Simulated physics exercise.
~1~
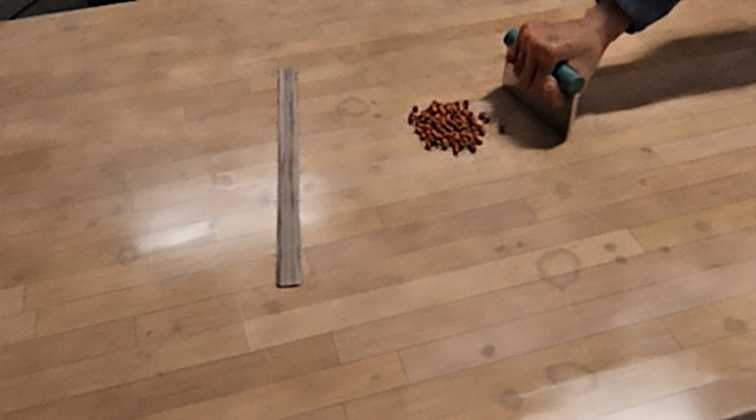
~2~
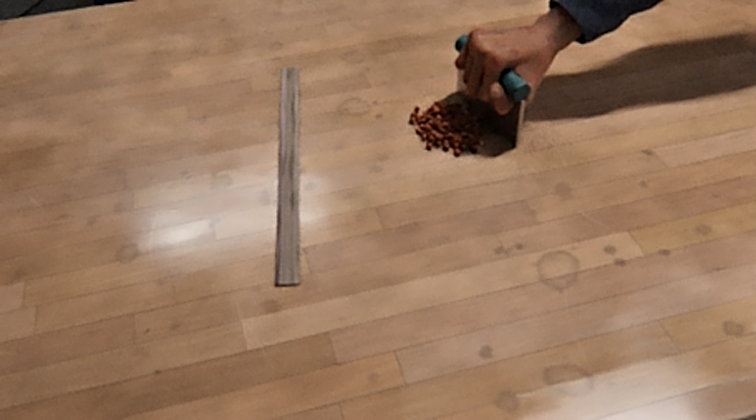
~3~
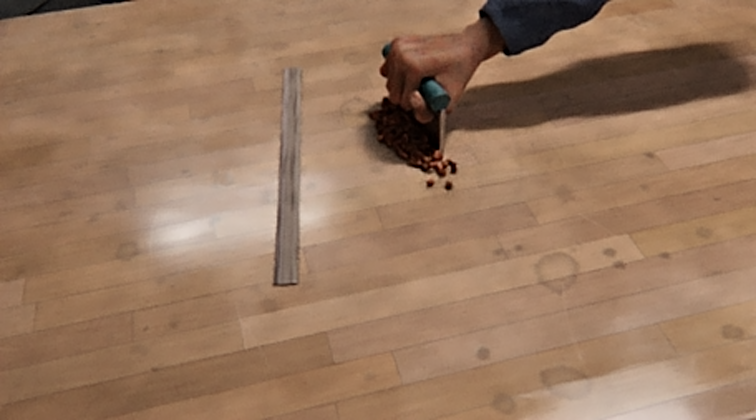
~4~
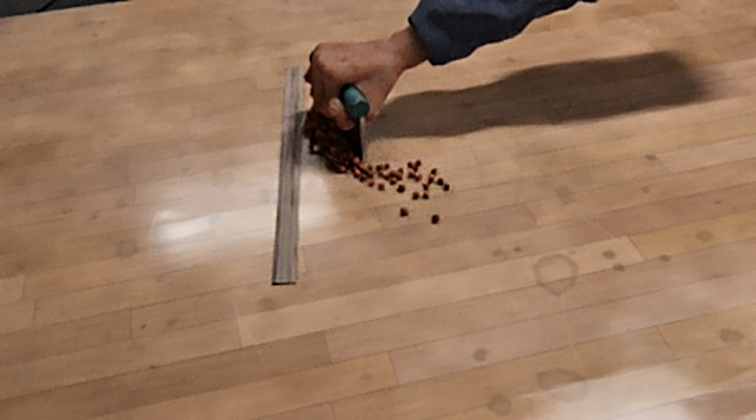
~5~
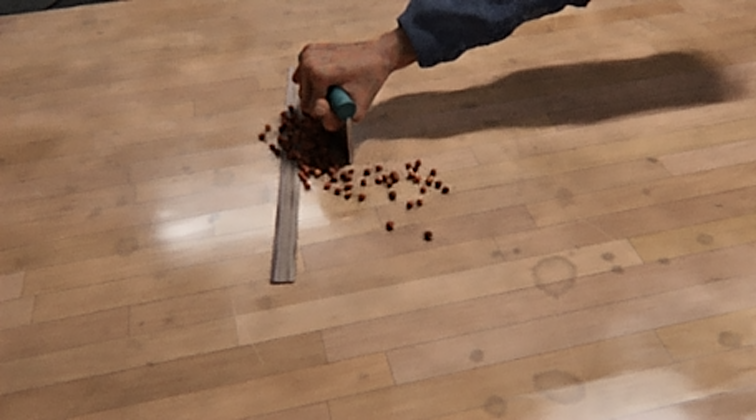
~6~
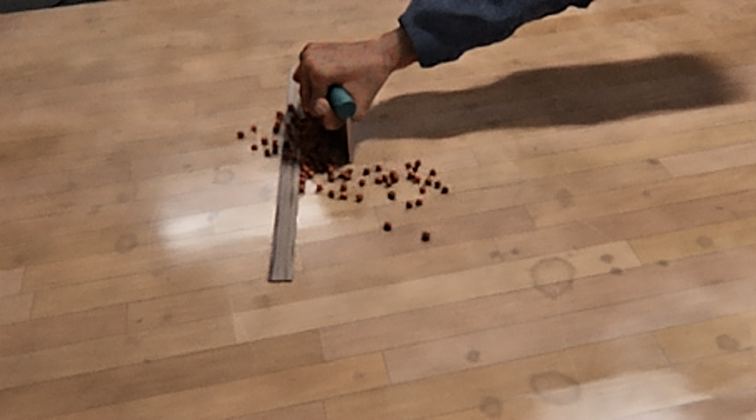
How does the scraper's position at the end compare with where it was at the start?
It starts at the upper right, to the right of the pile of pellets. By the end it is well to the left, close beside the right side of the grey strip.
